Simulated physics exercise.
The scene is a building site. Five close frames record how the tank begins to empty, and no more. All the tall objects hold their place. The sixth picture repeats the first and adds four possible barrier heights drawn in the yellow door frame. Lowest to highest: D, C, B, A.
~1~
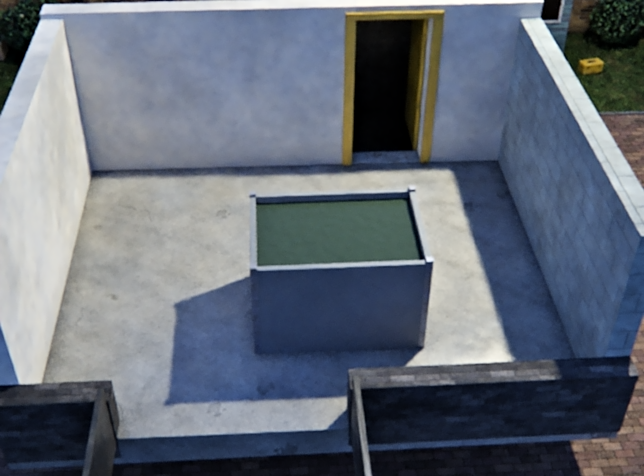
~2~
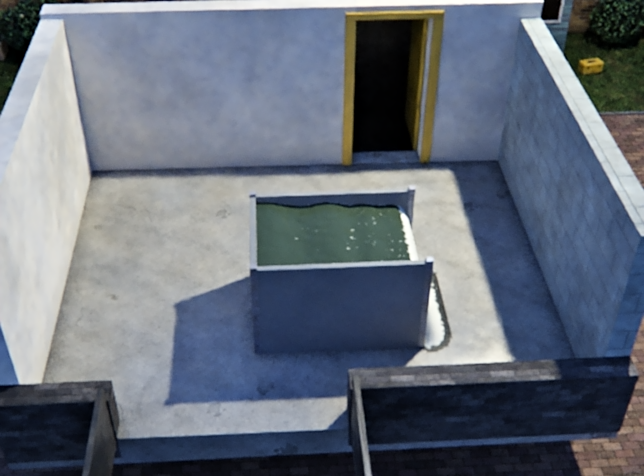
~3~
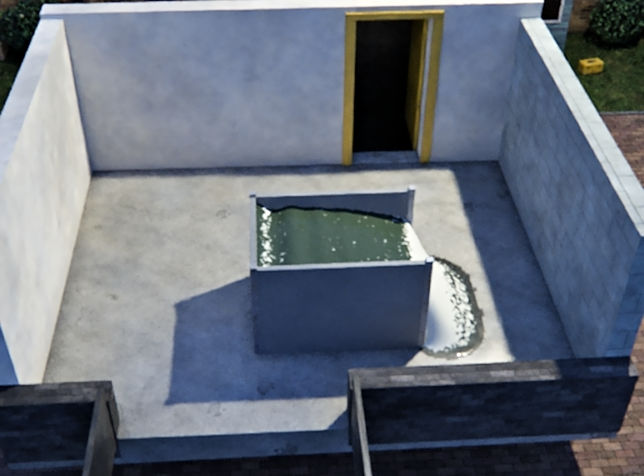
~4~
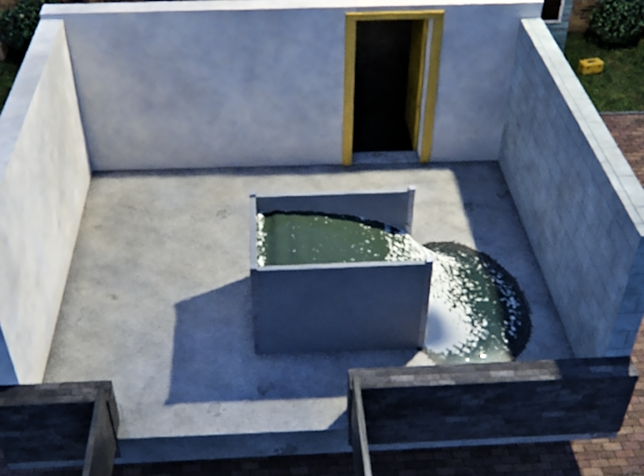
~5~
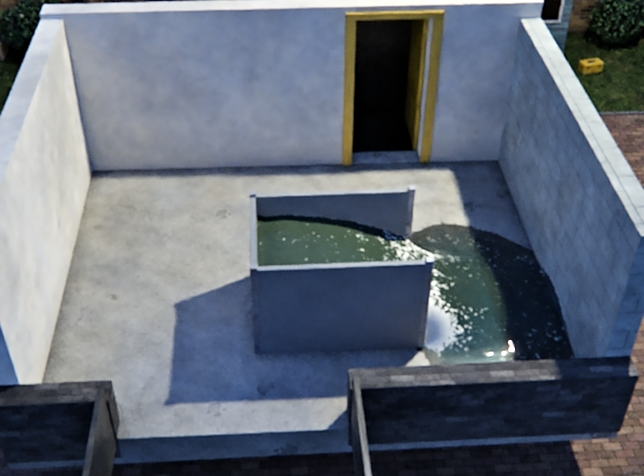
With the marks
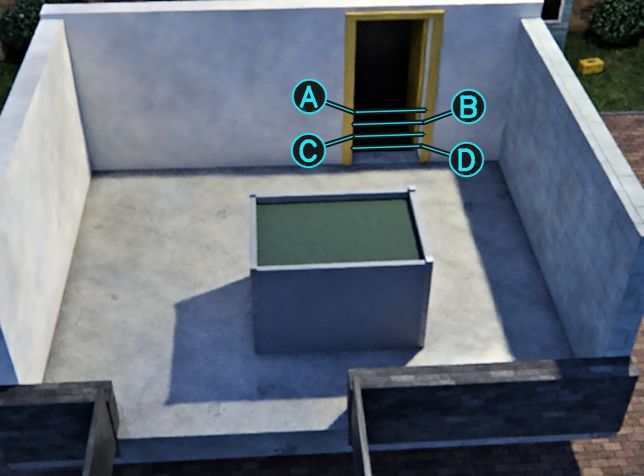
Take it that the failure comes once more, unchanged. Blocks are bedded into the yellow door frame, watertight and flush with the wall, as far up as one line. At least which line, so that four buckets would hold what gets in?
Line D just does it.
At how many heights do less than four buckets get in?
All of the four.
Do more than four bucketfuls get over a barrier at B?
No.
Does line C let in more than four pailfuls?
No, that is safe.
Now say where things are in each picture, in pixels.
Water in the tank at rest, its middle at (337, 233); foot of the yellow doorway at (386, 163); open gate at (230, 371).
Water covers 2 % of the ground and shows as far out as (439, 317).
Water covers 4 % of the ground and shows as far out as (436, 261).
Water covers 9 % of the ground and shows as far out as (505, 277).
Water covers 17 % of the ground and shows as far out as (537, 261).
On the marked copy, A at (389, 111); B at (388, 123); C at (387, 135); D at (387, 147); from the bottom up D, C, B, A.
Choosing A, nothing gets over.
Choosing B, nothing gets over.
Choosing C, nothing gets over.
Choosing D, nothing gets over.
